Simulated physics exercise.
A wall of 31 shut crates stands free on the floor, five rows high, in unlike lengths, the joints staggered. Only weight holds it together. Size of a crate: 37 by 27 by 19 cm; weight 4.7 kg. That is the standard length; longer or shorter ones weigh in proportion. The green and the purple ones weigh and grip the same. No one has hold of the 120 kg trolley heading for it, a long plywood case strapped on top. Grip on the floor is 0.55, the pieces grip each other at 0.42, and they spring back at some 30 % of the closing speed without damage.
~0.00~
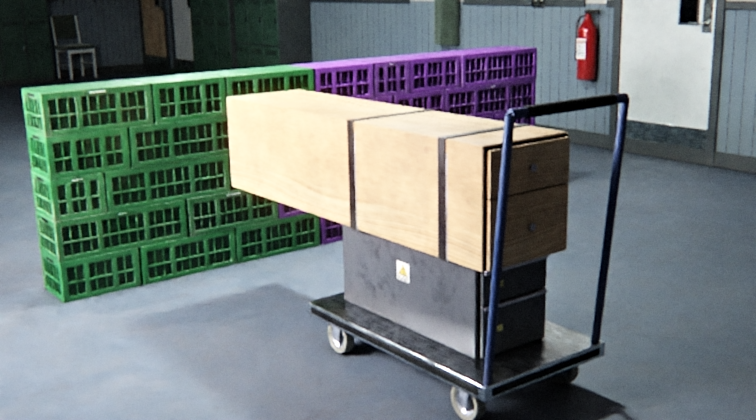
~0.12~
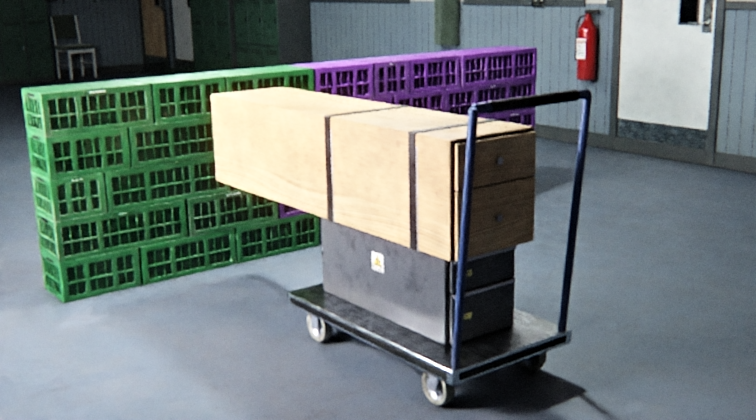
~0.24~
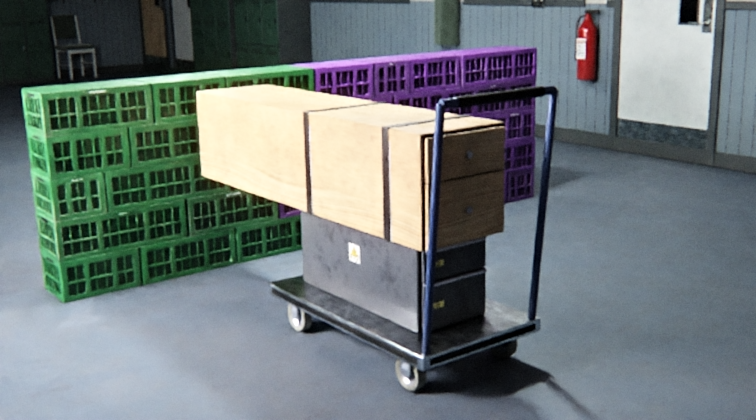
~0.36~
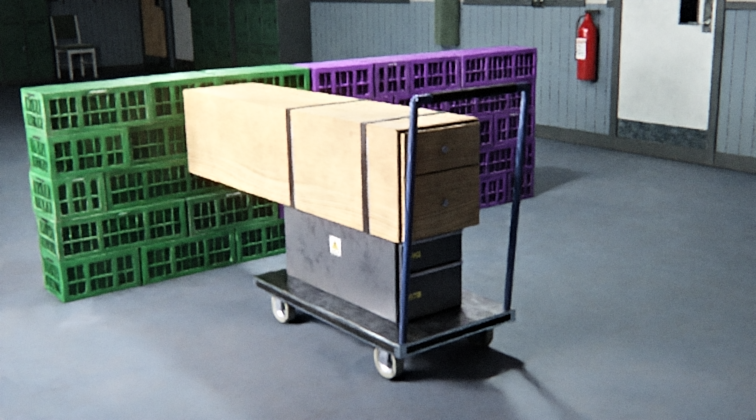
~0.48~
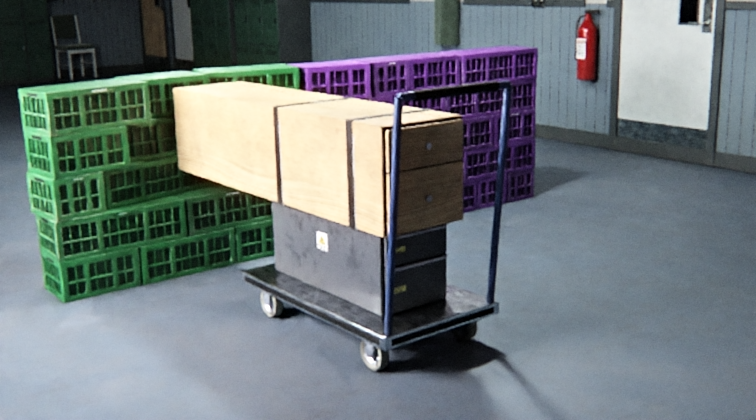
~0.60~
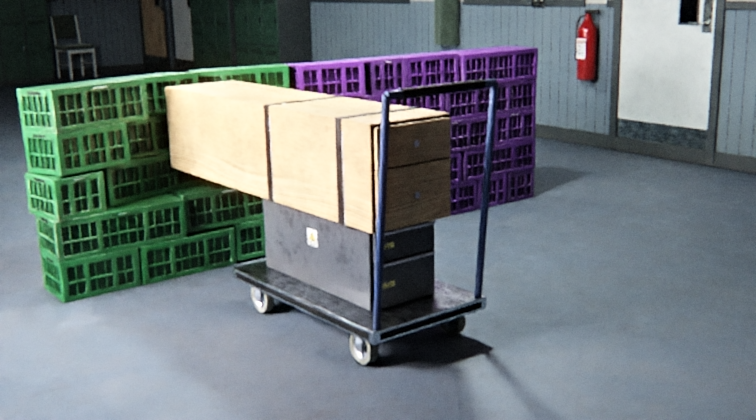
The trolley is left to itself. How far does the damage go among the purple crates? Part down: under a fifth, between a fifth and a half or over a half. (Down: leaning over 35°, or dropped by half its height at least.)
Ending down: Under a fifth.
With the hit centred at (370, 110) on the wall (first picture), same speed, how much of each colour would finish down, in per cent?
Then green 10, purple 40 per cent.
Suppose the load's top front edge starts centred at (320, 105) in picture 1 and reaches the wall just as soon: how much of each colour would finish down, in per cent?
In that case green 60, purple 10 per cent.
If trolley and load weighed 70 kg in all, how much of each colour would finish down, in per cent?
In that case green 0, purple 0 per cent.
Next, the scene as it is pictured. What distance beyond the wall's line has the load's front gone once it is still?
Roughly 55 cm.
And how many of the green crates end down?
Green 8.
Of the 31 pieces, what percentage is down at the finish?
Roughly 30 per cent of them.
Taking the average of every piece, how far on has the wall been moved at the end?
Some 25 cm on average.
Around 0.88 s, load 31 cm past the wall's line, still rolling; none of the 17 purple crates down (0 of 31 in all colours); top purple crate unmoved; top green crate tipped 22°, 6 cm lower.
Around 1.14 s, load 38 cm past the wall's line, still rolling; 1 of the 17 purple crates down (9 of 31 in all colours); top purple crate unmoved; top green crate tipped 63°, 42 cm lower.
Around 1.50 s, load 45 cm past the wall's line, still rolling; 1 of the 17 purple crates down (9 of 31 in all colours); top purple crate unmoved; top green crate upside down.
Finally (2.3 s), load 53 cm past the wall's line, stopped; 1 of the 17 purple crates down (9 of 31 in all colours); top purple crate unmoved; top green crate upside down. That is 6 per cent. Seen by the last camera, middles, top purple crate near (486, 66), top green crate near (206, 182).
